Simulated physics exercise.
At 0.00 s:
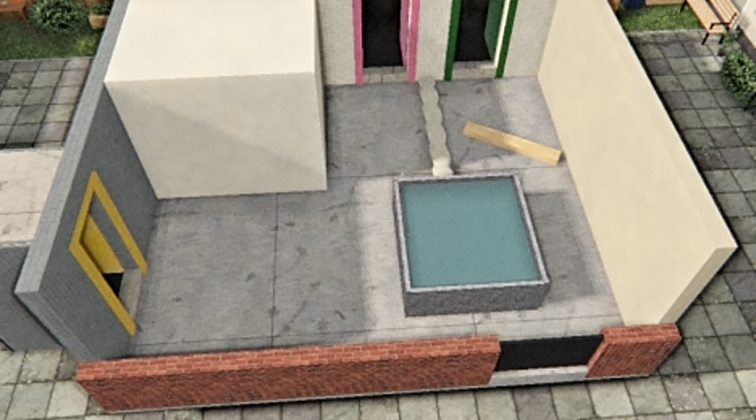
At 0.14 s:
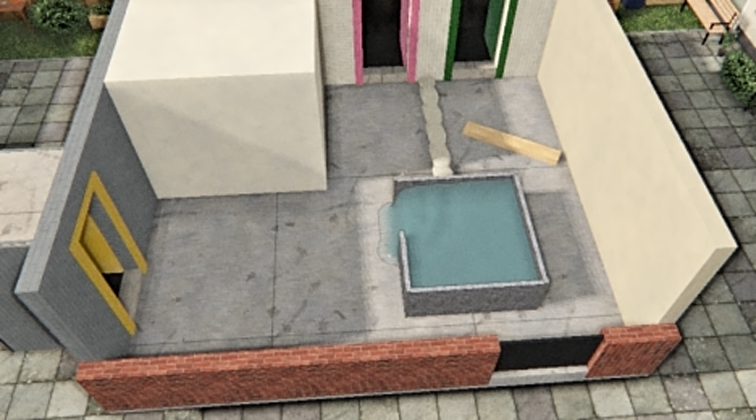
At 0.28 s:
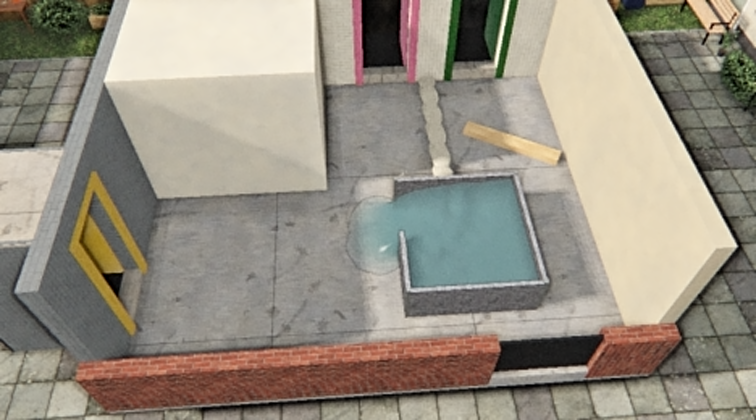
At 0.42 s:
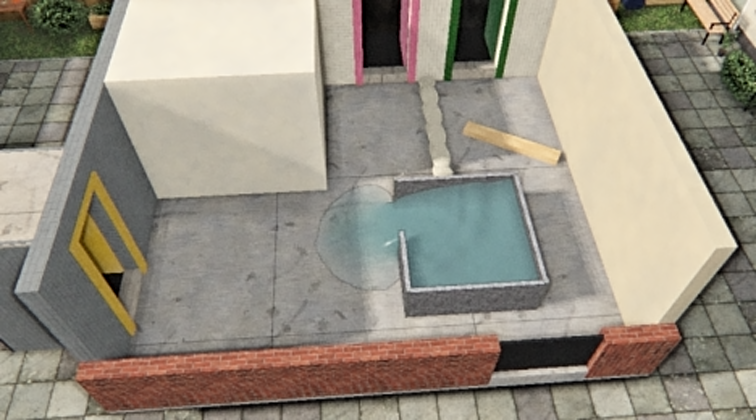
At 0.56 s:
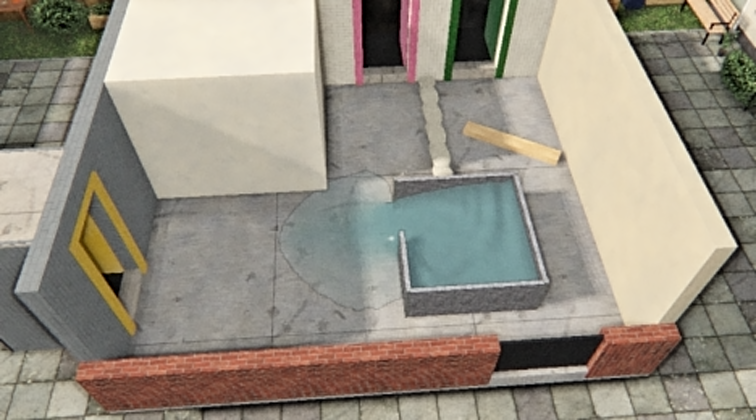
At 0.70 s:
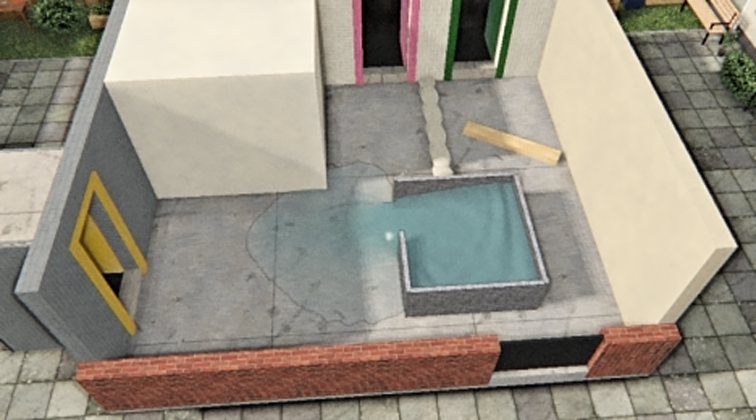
In a walled yard, a square tank's left side opens and water spreads leftward across the floor.
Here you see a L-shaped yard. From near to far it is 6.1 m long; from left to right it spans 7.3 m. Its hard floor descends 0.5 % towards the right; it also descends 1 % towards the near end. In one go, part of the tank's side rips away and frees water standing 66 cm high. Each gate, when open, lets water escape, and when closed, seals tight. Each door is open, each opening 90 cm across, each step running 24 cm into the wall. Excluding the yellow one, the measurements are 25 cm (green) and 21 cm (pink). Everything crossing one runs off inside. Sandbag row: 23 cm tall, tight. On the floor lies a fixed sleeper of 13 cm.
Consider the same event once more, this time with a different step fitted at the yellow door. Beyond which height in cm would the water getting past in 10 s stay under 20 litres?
I would say 16 cm.
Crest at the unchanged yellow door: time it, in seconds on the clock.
Peak: Close to 2.6 s.
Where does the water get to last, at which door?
That one's the green door.
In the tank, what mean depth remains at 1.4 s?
About 46 cm.
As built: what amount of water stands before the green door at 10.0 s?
It stands about 0.5 centimetres deep.
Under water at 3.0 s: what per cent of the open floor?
Roughly 45 percent of the floor is wet.
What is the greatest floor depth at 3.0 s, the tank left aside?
Max depth: Around 34 cm.
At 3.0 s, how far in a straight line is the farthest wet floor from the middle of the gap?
It gets close to 4.8 metres out.
After 1.4 s water covers 35 % of the floor, deepest (36 cm) near (391, 224); it has not reached the yellow door.
After 3.0 s water covers 45 % of the floor, deepest (34 cm) near (123, 386); 20 cm at the yellow door, 8 litres in over its 17 cm step.
After 10.0 s water covers 85 % of the floor, deepest (18 cm) near (629, 352); 11 cm at the yellow door, 16 litres in over its 17 cm step.
At the yellow door as built, the water arrived by 1.5 s and peaked near 23 cm at 2.6 s.
Run again over the same 10 s with other heights there, 35 litres in over 14.5 cm, 4 litres over 20 cm. The limit of 20 litres is kept from about 16 cm up.
